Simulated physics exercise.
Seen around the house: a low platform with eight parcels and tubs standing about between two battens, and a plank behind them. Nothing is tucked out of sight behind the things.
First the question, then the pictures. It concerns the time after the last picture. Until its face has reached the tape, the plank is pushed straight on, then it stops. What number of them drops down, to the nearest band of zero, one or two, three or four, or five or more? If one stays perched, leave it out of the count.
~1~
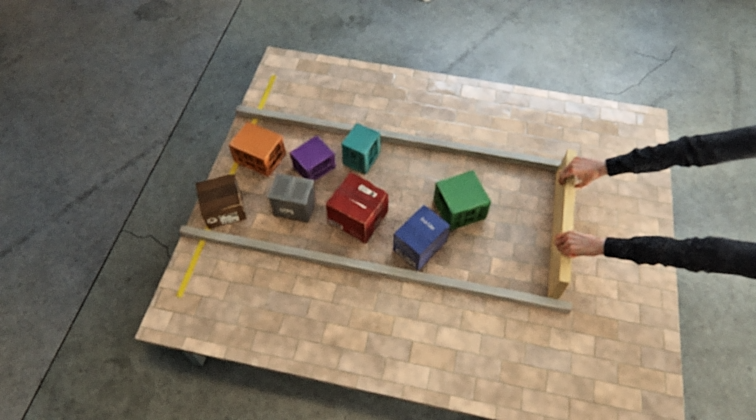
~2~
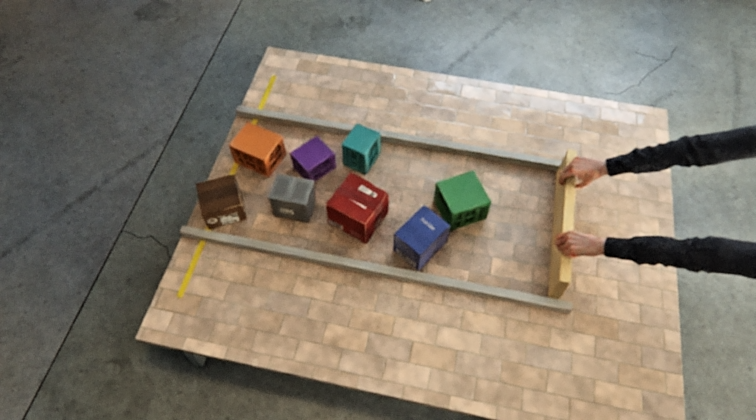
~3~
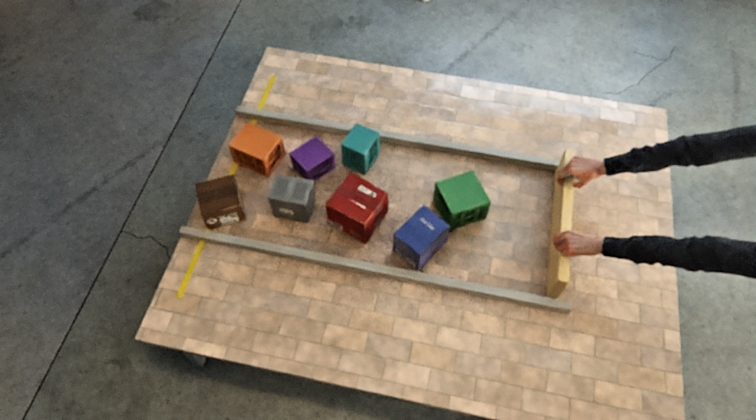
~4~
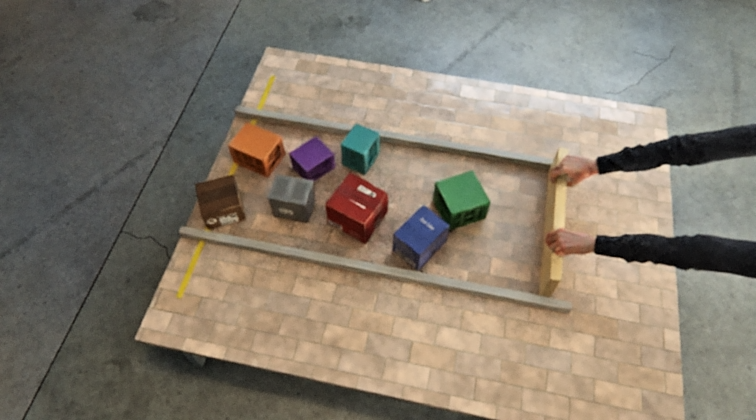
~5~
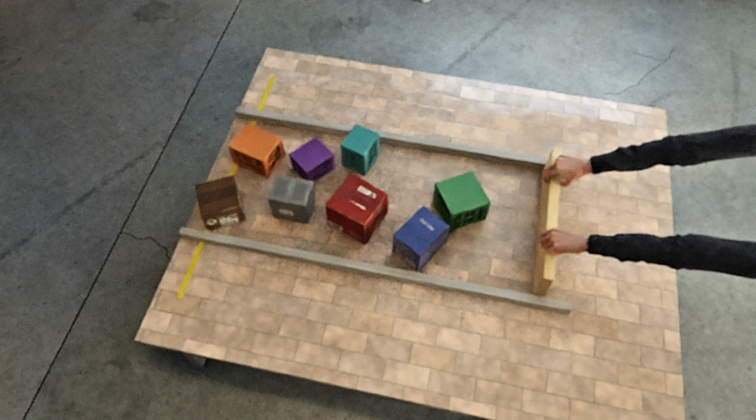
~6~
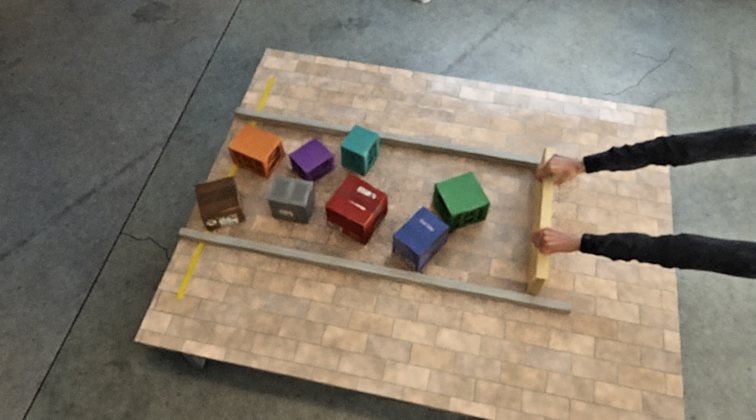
Nearest band: Five or more.
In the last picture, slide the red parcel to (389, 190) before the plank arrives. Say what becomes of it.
In that case it ends up off.
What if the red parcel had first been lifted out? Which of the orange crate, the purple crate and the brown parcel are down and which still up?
Obs.: Orange crate does drop, purple crate does drop, brown parcel does drop.
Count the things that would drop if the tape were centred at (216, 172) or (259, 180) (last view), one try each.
On the ground you'd count 8 the first time and 4 the second.
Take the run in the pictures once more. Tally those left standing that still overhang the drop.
The overhang total is 3.
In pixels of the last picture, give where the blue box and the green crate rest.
About (195, 204), and about (218, 145).
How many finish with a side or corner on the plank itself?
Count: 3.
Soon after, none off yet; brown parcel at rest near (221, 203); orange crate at rest near (257, 151); grey tote at rest near (292, 201).
After that, none off yet; brown parcel moving near (219, 204); orange crate at rest near (257, 151); grey tote displaced about its own width near (262, 192).
And then, none off yet; brown parcel displaced about its own width near (193, 203); orange crate tilting a little near (207, 134); grey tote displaced well along near (203, 161).
In the end, the number that fall off is five or more; gone, red parcel, purple crate, grey tote, orange crate and brown parcel.
